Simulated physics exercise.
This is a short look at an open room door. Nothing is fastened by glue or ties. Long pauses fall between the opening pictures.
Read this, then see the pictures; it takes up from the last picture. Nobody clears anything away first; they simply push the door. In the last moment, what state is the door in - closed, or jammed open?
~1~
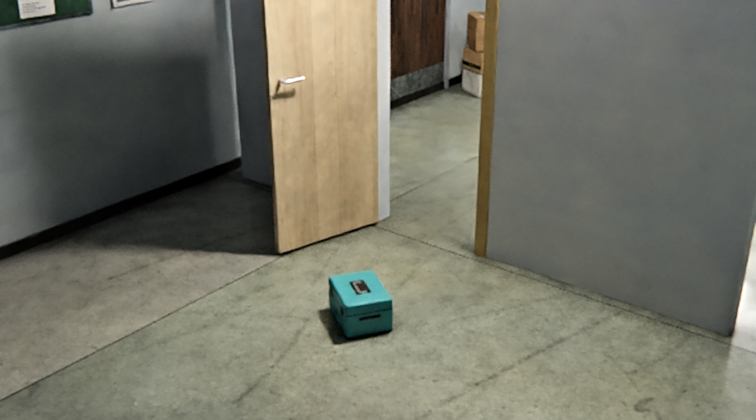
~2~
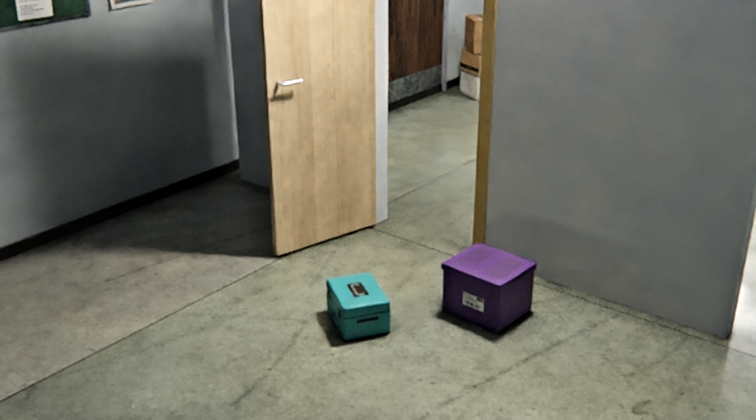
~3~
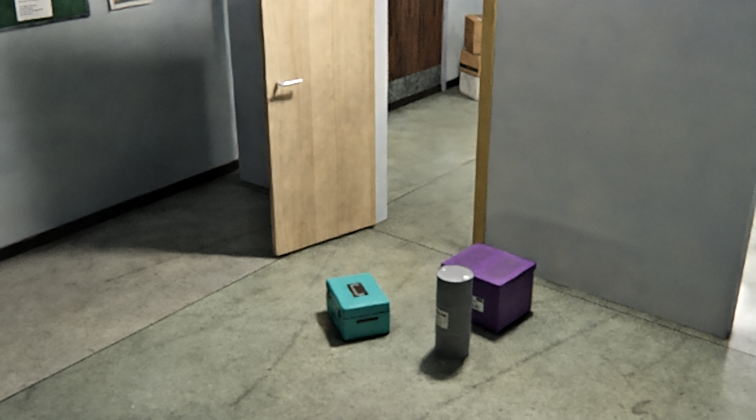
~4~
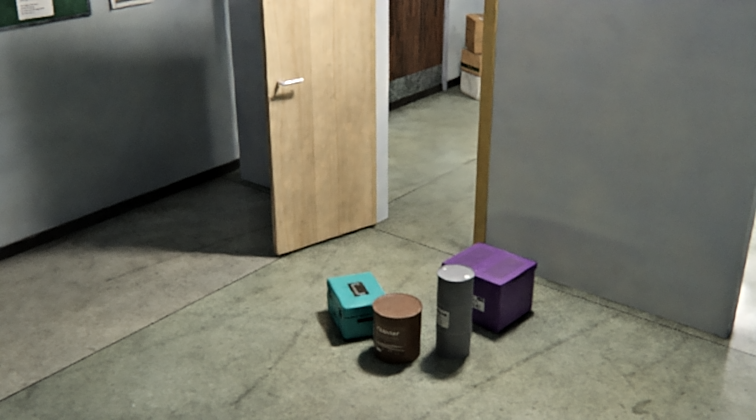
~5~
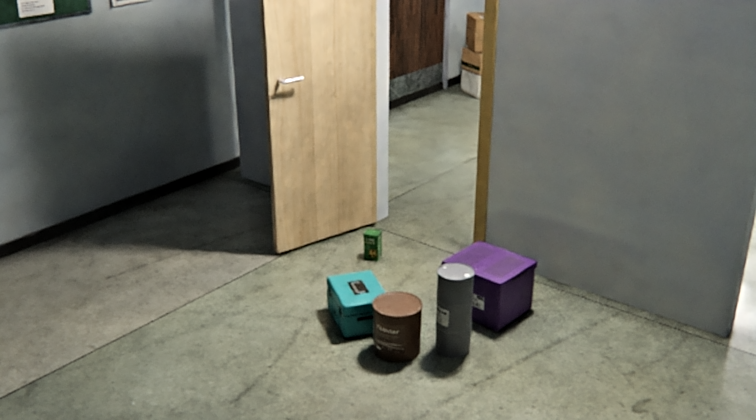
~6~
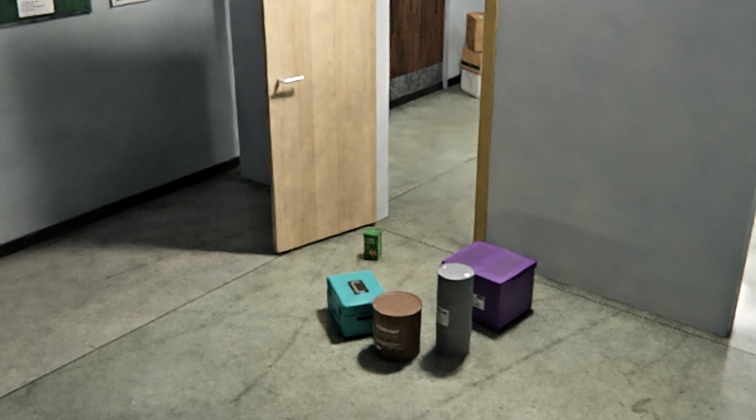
At the last moment the door is closed.
Then, 1.10 s after the last picture, open by 50°; green carton tipped 3° from how it was near (386, 243).
Then, 1.50 s after the last picture, open by 19°; green carton slid well along near (430, 238).
At rest, open by 0°; moved from the start, green carton; the other 4 in place. Seen from the same camera at the end, green carton near (462, 228).
